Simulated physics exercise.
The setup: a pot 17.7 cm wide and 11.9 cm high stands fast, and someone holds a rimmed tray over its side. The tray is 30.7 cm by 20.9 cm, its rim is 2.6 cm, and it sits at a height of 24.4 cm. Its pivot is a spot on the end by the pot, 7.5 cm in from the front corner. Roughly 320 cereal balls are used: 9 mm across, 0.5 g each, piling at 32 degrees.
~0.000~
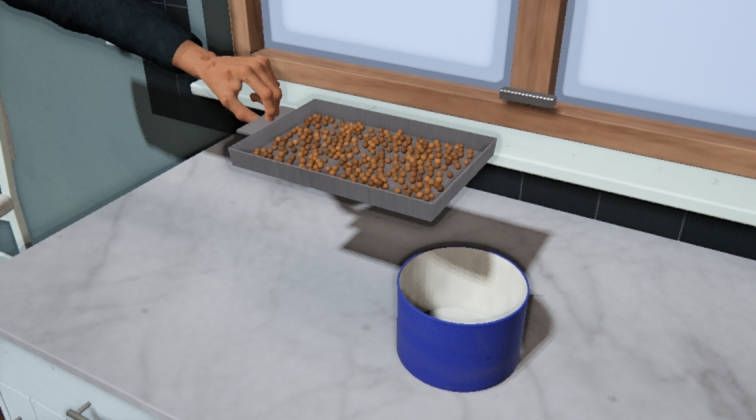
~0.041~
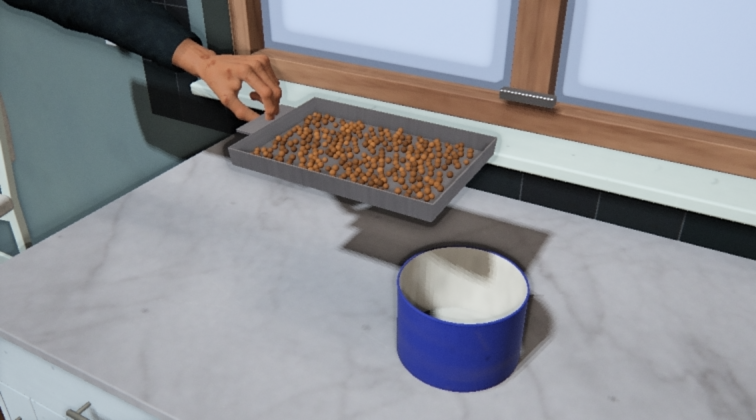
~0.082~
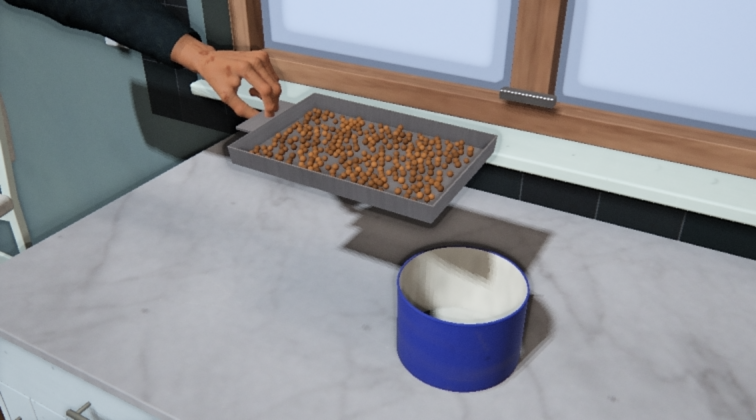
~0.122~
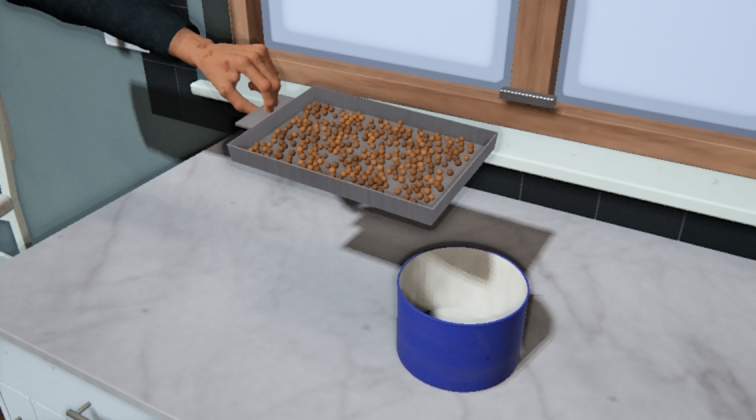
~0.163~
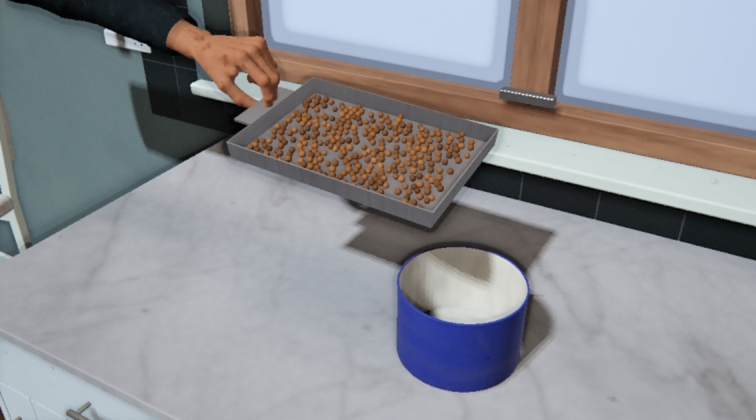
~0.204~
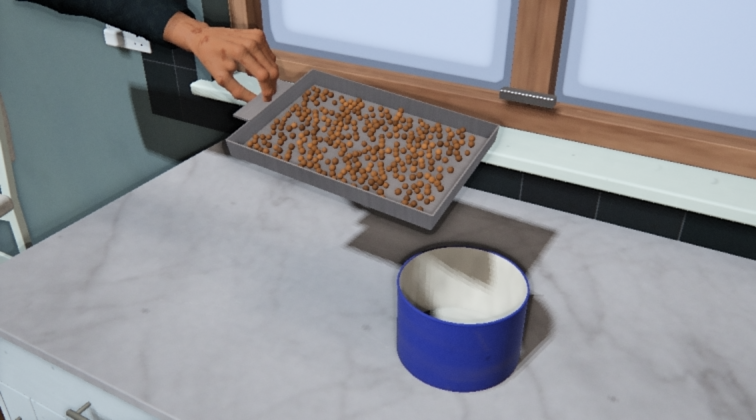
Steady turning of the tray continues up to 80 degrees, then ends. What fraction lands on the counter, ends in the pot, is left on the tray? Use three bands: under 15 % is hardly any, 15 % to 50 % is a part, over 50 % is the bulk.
Shares - counter: Hardly any; pot: Hardly any; left on the tray: The bulk.
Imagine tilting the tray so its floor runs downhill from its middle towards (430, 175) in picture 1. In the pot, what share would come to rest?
Estimate: Some 5 per cent.
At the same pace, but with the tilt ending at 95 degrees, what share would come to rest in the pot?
Near 40 %, then.
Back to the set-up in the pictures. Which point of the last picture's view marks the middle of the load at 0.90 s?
Approximately (367, 168) in the final picture.
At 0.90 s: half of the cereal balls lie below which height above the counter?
The halfway mark sits at about 28 cm.
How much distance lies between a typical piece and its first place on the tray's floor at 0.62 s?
Displacement on the tray: About 6 cm.
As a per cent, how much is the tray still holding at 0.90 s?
Of the load, some 100 percent.
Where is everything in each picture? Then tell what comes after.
Tray tilt 0 degrees, front corners at (231, 148) and (432, 202); middle of the pieces at (364, 156); pot at (463, 282), in the first picture.
Tray tilt 1 degrees, front corners at (231, 148) and (432, 203); middle of the pieces at (364, 155), in the second picture.
Tray tilt 2 degrees, front corners at (231, 146) and (432, 205); middle of the pieces at (364, 154), in the third picture.
Tray tilt 5 degrees, front corners at (230, 144) and (432, 207), lowest corner right front; middle of the pieces at (364, 151), in the fourth picture.
Tray tilt 8 degrees, front corners at (229, 142) and (432, 211), lowest corner right front; middle of the pieces at (364, 147), in the fifth picture.
Tray tilt 11 degrees, front corners at (229, 139) and (432, 214), lowest corner right front; middle of the pieces at (364, 144); pot at (463, 282). Its pace works out near 80 degrees a second, in the sixth picture.
After 0.62 s, tilt 44 degrees; the tray holds 100 %, the pot 0 %.
Then, at 0.90 s, tilt 67 degrees; the tray holds 100 %, the pot 0 %.
After 1.28 s, tilt 80 degrees; the tray holds 95 %, the pot 0 %.
By 2.0 s all is still; counter 0 %, pot 5 %, tray 95 %.
